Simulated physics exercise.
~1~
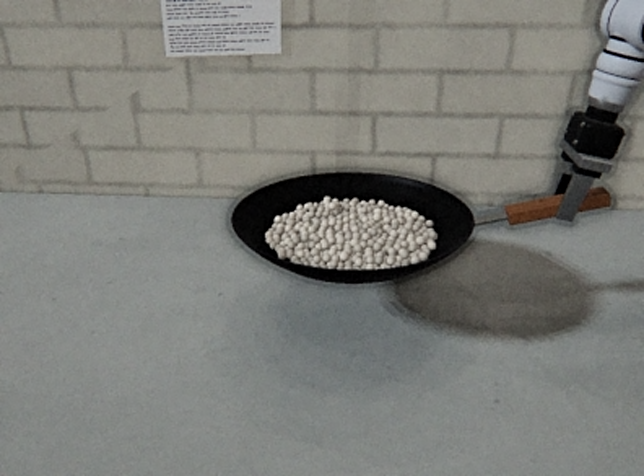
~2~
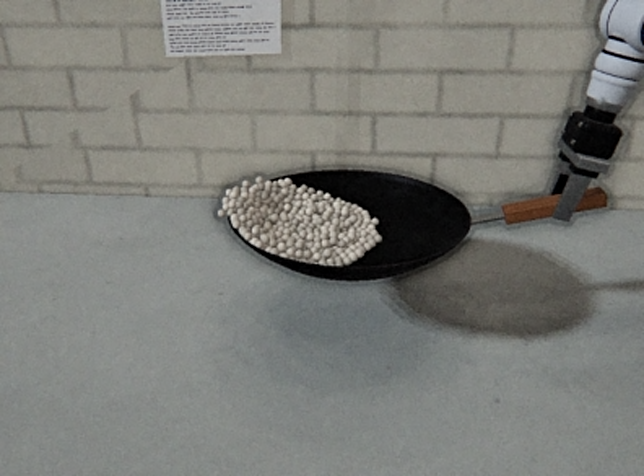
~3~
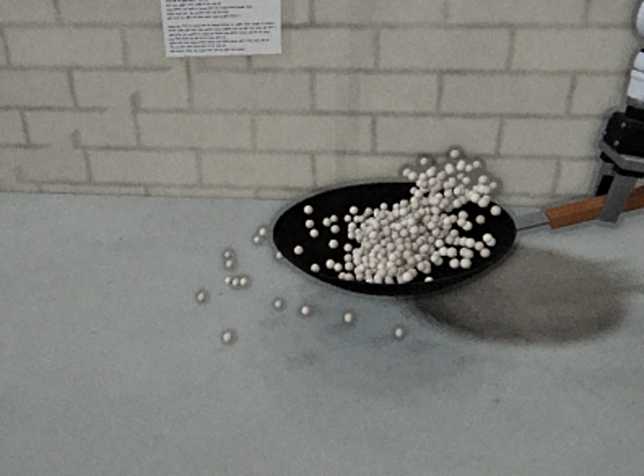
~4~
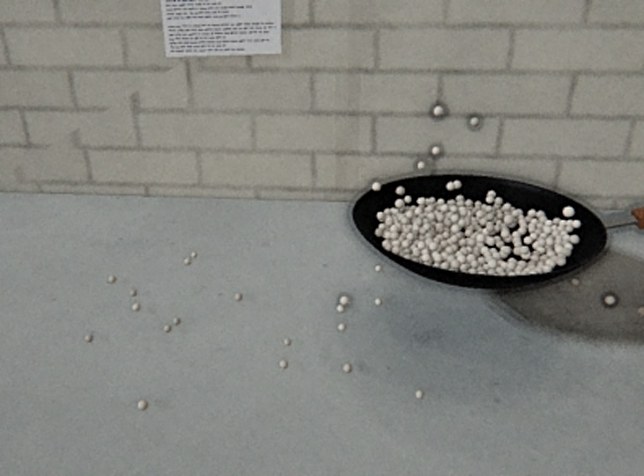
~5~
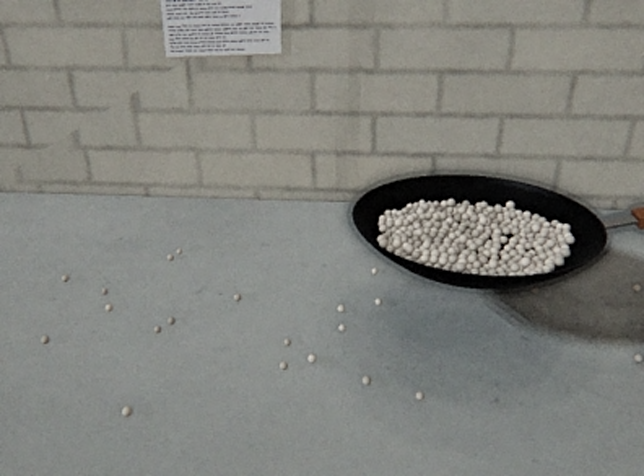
On a plain grey surface before a pale brick wall with a printed sheet on it, seen by a still camera from slightly above, a white and black robot arm at the right holds a black frying pan by its brown handle. The pan holds a heap of small whitish beads. The beads first slide left and pile against the far rim. The arm then draws the pan to the right, and the beads surge back, some flying up and others spilling over the left side. At the end most beads lie spread in the pan, with a few scattered across the surface.
